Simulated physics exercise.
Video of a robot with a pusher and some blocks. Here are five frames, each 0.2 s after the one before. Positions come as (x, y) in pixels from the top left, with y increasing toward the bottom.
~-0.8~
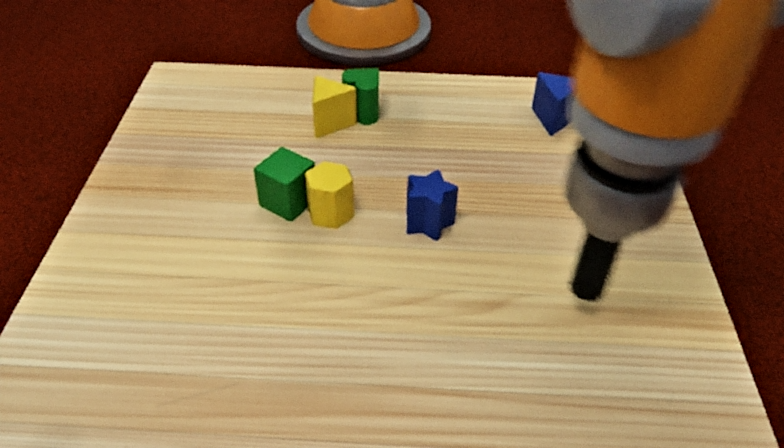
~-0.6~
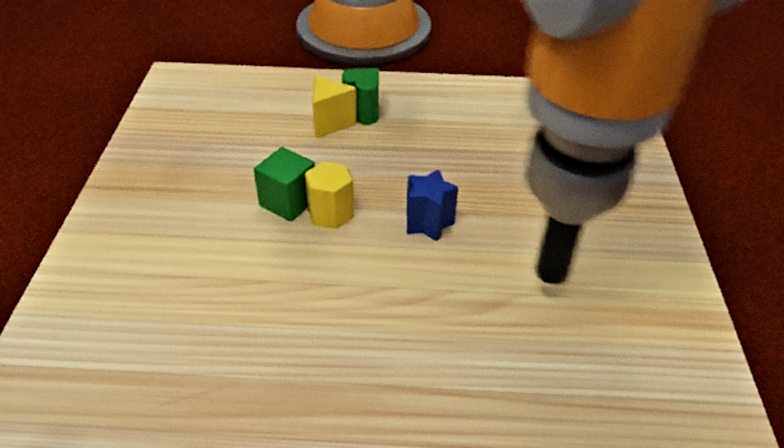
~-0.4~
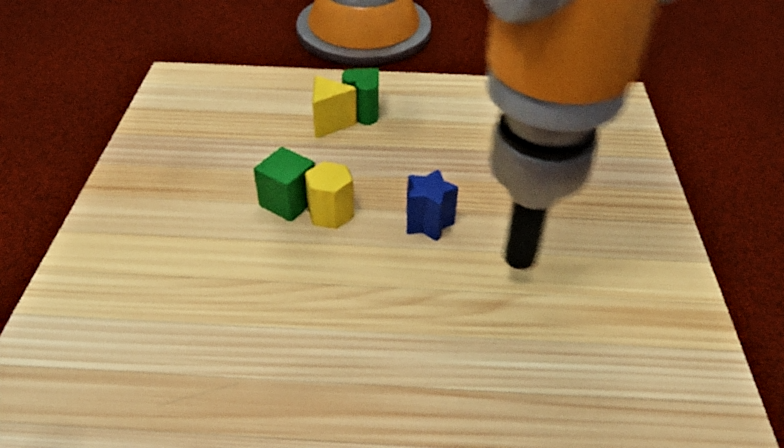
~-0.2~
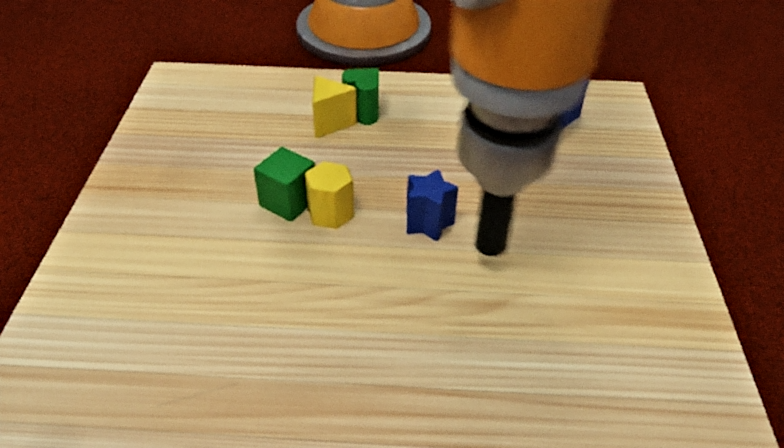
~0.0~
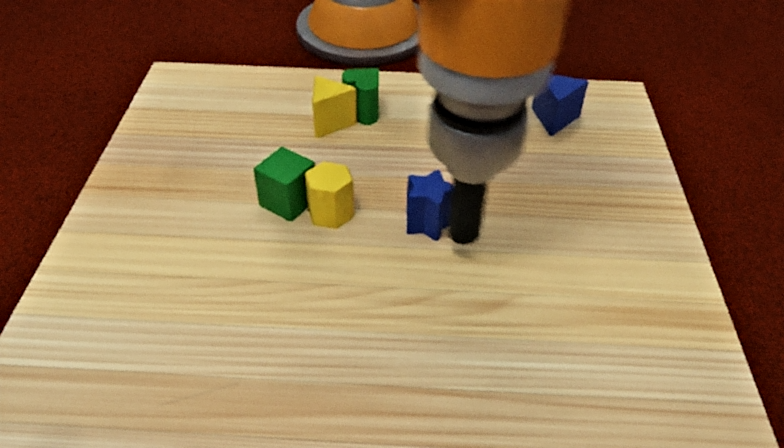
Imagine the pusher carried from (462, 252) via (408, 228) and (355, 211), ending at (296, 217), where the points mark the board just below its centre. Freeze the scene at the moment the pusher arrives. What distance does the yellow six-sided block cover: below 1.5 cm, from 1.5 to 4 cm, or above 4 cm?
That one ends up more than 4 cm from where it is now.
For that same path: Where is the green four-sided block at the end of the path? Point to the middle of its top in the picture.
It sits at (228, 155).
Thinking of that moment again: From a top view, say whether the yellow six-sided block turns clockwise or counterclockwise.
From overhead, the rotation is clockwise.
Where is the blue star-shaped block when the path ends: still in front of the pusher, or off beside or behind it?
I expect it to be beside or behind the pusher.
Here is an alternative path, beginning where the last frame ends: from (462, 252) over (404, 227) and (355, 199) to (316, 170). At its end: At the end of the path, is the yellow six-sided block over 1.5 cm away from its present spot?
No, I don't think so.
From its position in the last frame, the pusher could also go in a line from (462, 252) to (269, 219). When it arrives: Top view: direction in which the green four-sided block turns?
My prediction: CCW.
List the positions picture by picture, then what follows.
The first picture shows pusher's lower end at (587, 289); green four-sided block at (284, 164); yellow six-sided block at (329, 175); blue star-shaped block at (431, 185).
The second picture shows pusher at (552, 273); blocks still.
The third picture shows pusher at (520, 258); blocks still.
The fourth picture shows pusher at (491, 245); blocks still.
The fifth picture shows pusher at (464, 234); green four-sided block at (284, 164); yellow six-sided block at (329, 175); blue star-shaped block at (431, 185).
What follows on the original path. One third of the way, pusher at (408, 209); blue star-shaped block at (405, 167), turned 50° clockwise.
Two thirds of the way, pusher at (353, 193); green four-sided block at (273, 162); yellow six-sided block at (314, 176); blue star-shaped block at (392, 158), turned 90° clockwise.
At the end, pusher at (294, 198); green four-sided block at (228, 155), turned 30° clockwise; yellow six-sided block at (253, 178), turned 20° clockwise; blue star-shaped block at (392, 158), turned 90° clockwise.
